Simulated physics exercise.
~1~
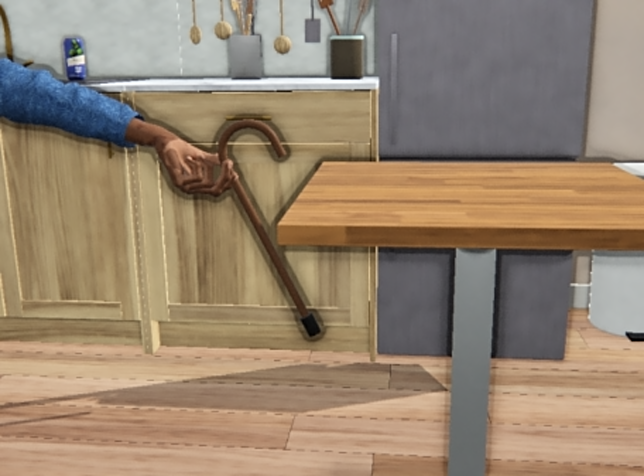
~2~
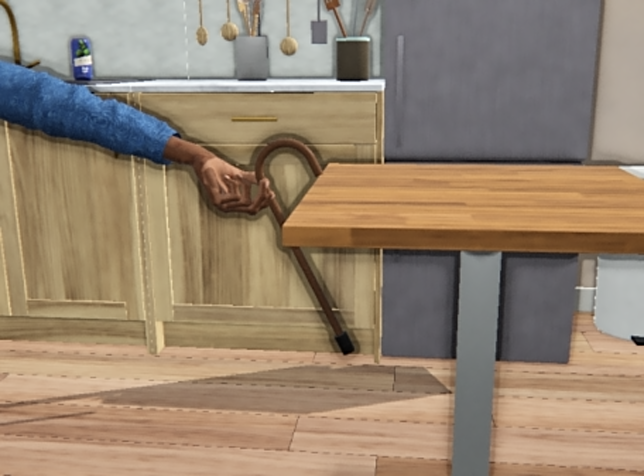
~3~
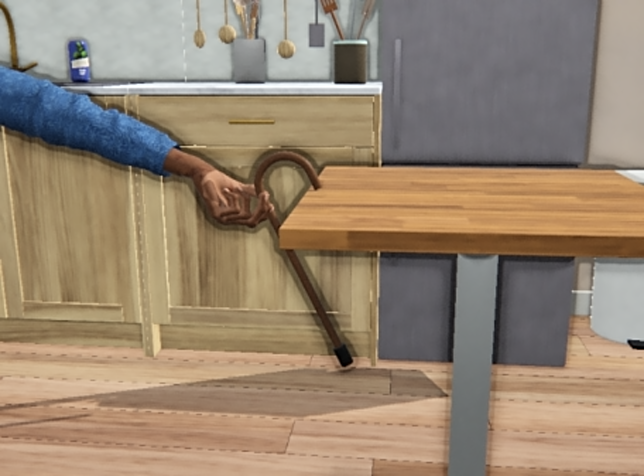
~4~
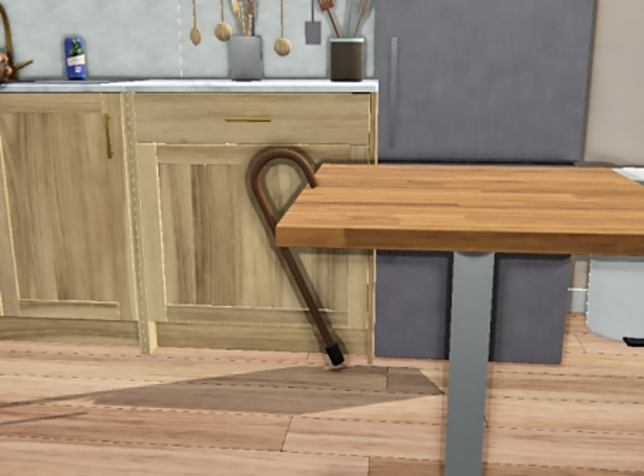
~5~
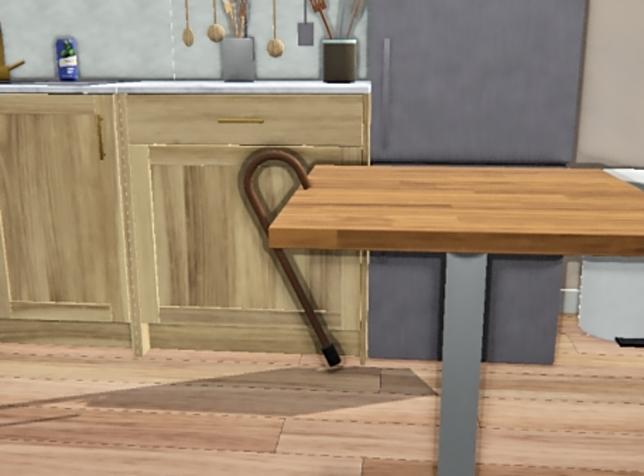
An arm in a blue sleeve moved a brown cane to the right and slightly down, hooking its curved handle over the end of a wooden table. The hand let go and drew away, and the cane stayed hanging there.
